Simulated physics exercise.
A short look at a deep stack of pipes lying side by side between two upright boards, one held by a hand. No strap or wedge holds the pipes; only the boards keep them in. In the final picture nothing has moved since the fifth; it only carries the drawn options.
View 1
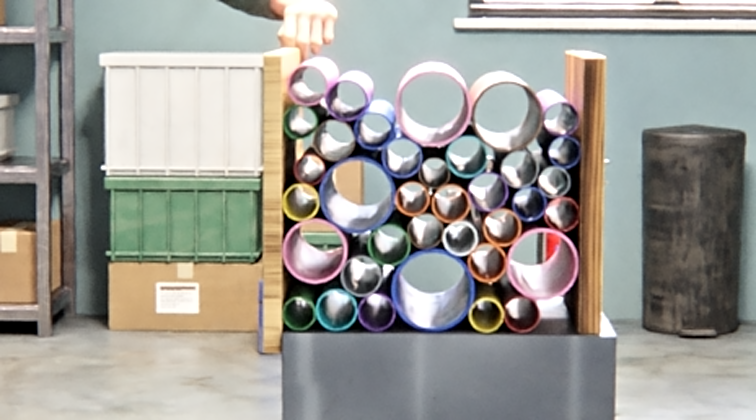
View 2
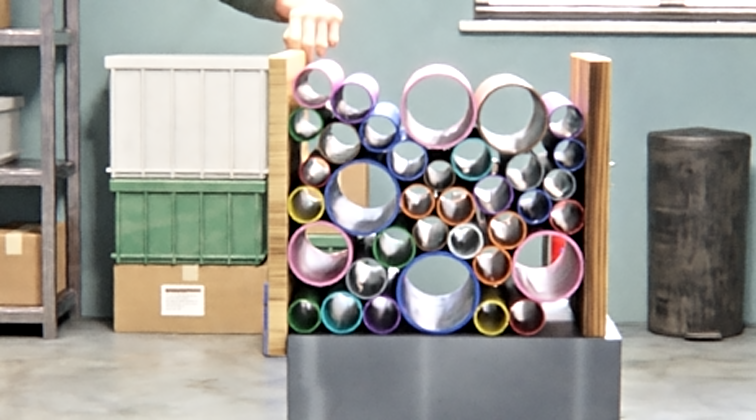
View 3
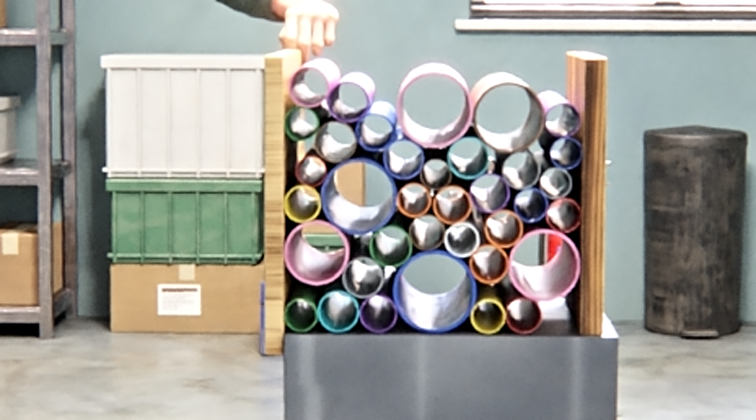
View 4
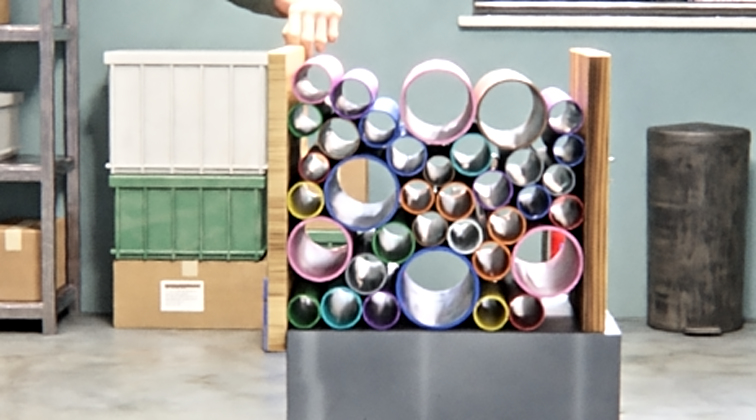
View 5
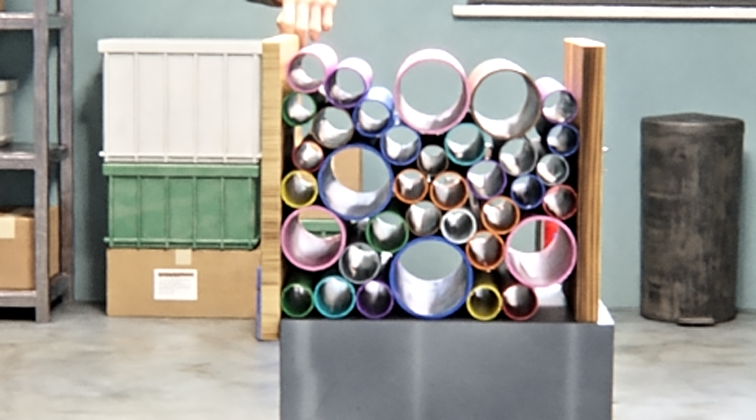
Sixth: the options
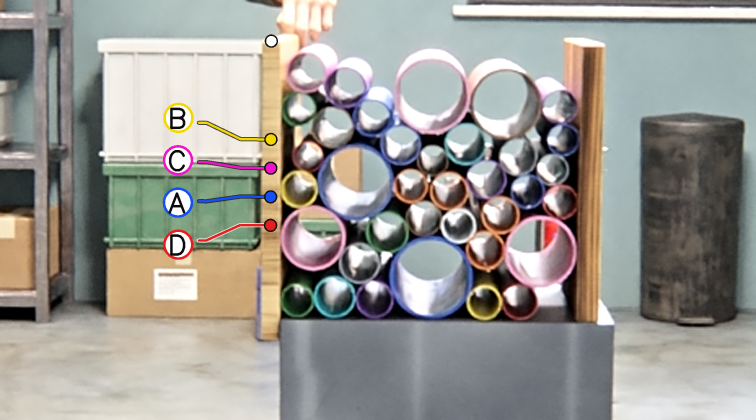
In a storage room, a hand rests on a board beside stacked pipes, which stay still.
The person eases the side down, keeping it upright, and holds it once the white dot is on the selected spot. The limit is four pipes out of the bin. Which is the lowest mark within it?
C is the limit.
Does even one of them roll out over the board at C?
At C: Yes.
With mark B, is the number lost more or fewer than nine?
It loses fewer than nine.
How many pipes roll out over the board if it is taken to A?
At A the number is five.
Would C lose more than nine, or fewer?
It loses fewer than nine.
On the marked copy, A at (271, 197); B at (271, 139); C at (271, 168); D at (271, 225); the white dot at (272, 41).
Following C. Soon after the start, top of the board (281, 103).
Later, top of the board (281, 168).
In the end, top of the board (281, 168), two out over the board.
As for the rest, A five out over the board; B none out over the board; D five out over the board.
